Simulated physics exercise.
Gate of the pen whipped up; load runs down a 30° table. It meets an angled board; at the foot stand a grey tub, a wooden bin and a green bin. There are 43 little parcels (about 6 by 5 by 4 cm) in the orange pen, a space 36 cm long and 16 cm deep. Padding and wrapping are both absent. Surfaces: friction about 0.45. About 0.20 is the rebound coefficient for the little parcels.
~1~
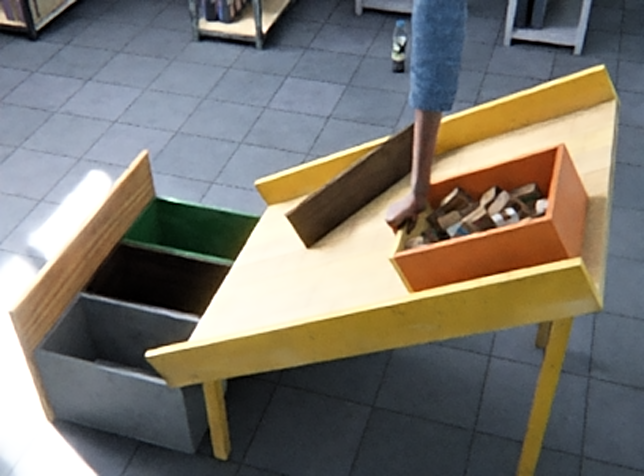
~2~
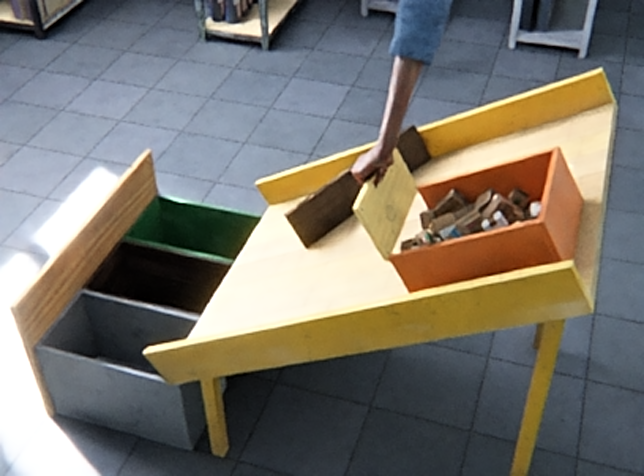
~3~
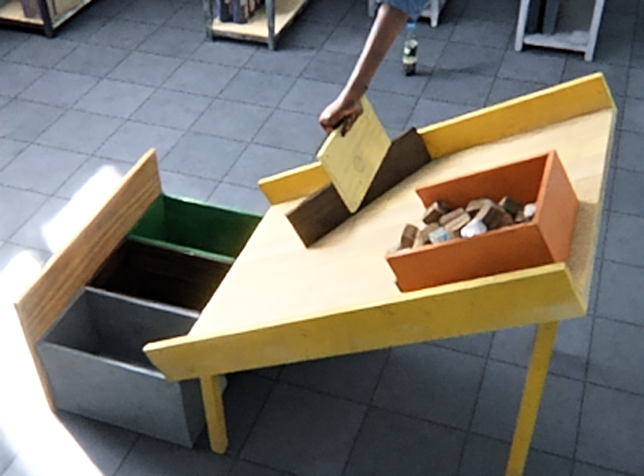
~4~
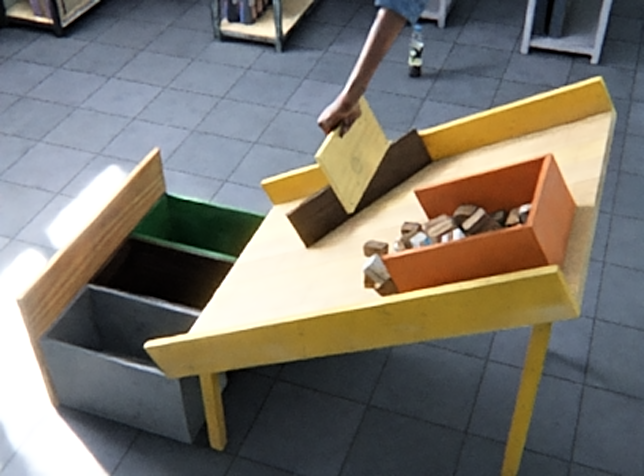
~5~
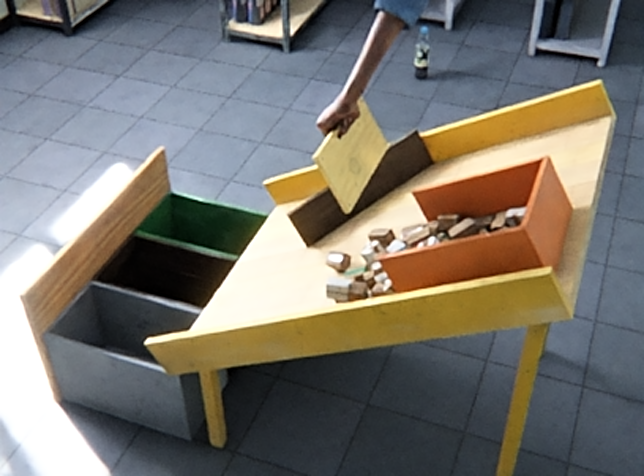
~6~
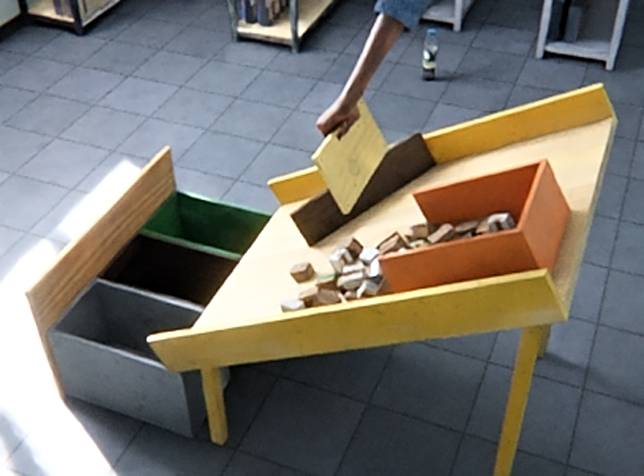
In a room with a grey tiled floor, a hand lifts the yellow gate from an orange pen on a sloping table and holds it by a dark angled board, while small blocks slide out leftward and spread down the surface.
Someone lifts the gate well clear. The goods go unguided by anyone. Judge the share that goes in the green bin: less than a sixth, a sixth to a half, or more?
Most likely below one sixth.
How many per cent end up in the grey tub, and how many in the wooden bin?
Close to 70 and 30 percent respectively.
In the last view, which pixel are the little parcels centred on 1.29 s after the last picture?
About (128, 356).
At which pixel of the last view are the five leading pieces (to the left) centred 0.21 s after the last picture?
Their mean place is near (246, 293).
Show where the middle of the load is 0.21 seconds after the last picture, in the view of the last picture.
The middle of the load sits near (358, 279).
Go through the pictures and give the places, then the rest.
In the first picture (we follow the rim corner now nearest the camera; the camera moves round a little), orange pen at (545, 218); green bin at (247, 265); nothing out yet.
The second picture shows orange pen at (538, 221).
The third picture shows orange pen at (532, 223); 2 out.
The fourth picture shows orange pen at (526, 226); 9 out, the lowest parcel at (376, 250).
The fifth picture shows orange pen at (520, 228); 13 out, the lowest parcel at (339, 261).
The sixth picture shows orange pen at (516, 230); green bin at (256, 261); 23 out, the lowest parcel at (302, 272).
Then, 0.21 s after the last picture, 12 still in the orange pen and 31 on the slope.
Then, 0.46 s after the last picture, 1 still in the orange pen, 3 in the grey tub, 3 in the wooden bin, 33 on the slope and 3 in the air.
Then, 0.83 s after the last picture, 18 in the grey tub, 5 in the wooden bin, 16 on the slope and 4 in the air.
Final count (1.29 s after the last picture), 31 in the grey tub and 12 in the wooden bin. Asked share, 0 of 43, 0 per cent.
